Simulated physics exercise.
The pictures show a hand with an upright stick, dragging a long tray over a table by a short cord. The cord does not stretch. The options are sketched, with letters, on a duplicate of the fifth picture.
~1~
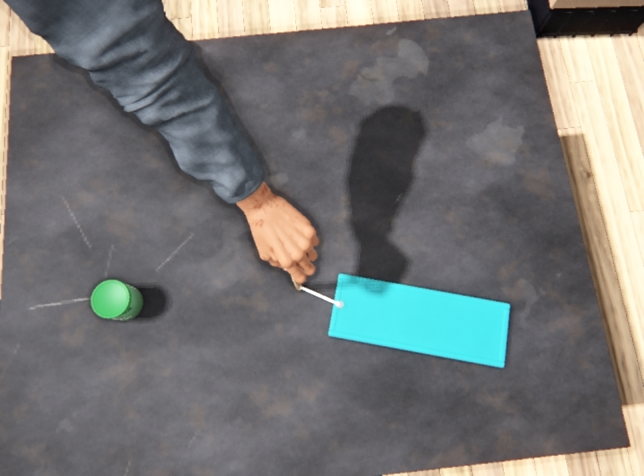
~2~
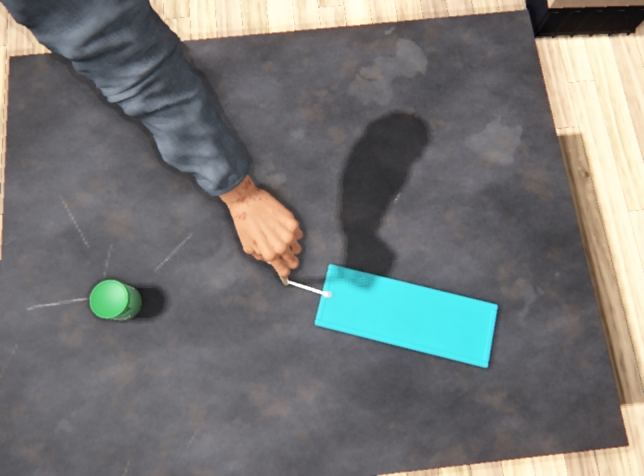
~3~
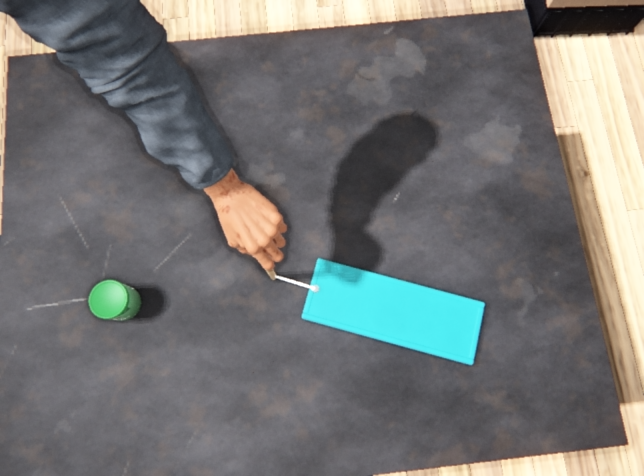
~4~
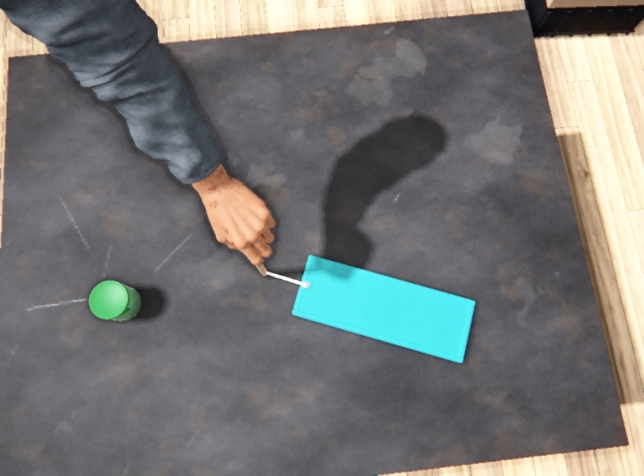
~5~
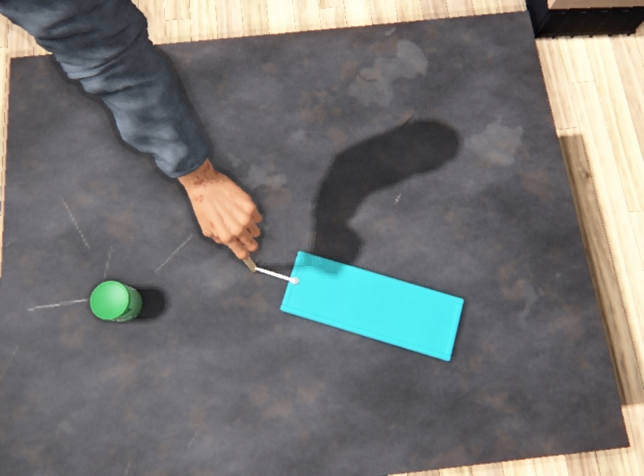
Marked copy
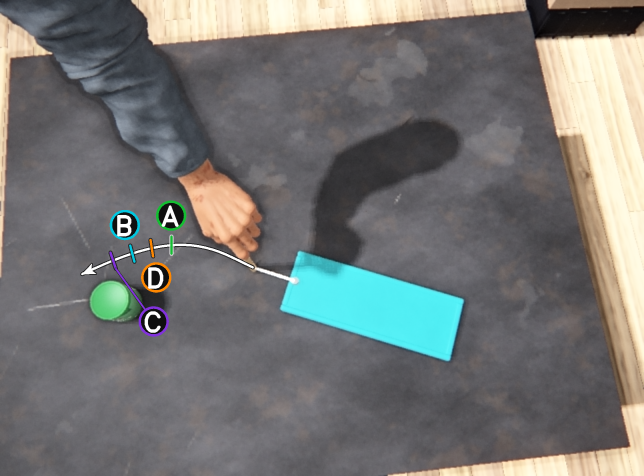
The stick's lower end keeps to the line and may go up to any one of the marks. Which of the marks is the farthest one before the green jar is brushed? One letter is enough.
Up to mark C.
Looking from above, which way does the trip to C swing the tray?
Anticlockwise.
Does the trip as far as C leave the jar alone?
Yes.
On the copy, A at (172, 245); B at (132, 254); C at (113, 260); D at (152, 248); the route from (253, 267) via (169, 246) to (82, 274).
On C. First, foot of the stick (206, 248), middle of the tray (323, 287).
Then, foot of the stick (157, 248), middle of the tray (277, 275).
Finally, foot of the stick (114, 261), middle of the tray (237, 271); nothing has been touched.
By contrast, A is safe but short; B is safe but short; D is safe but short.
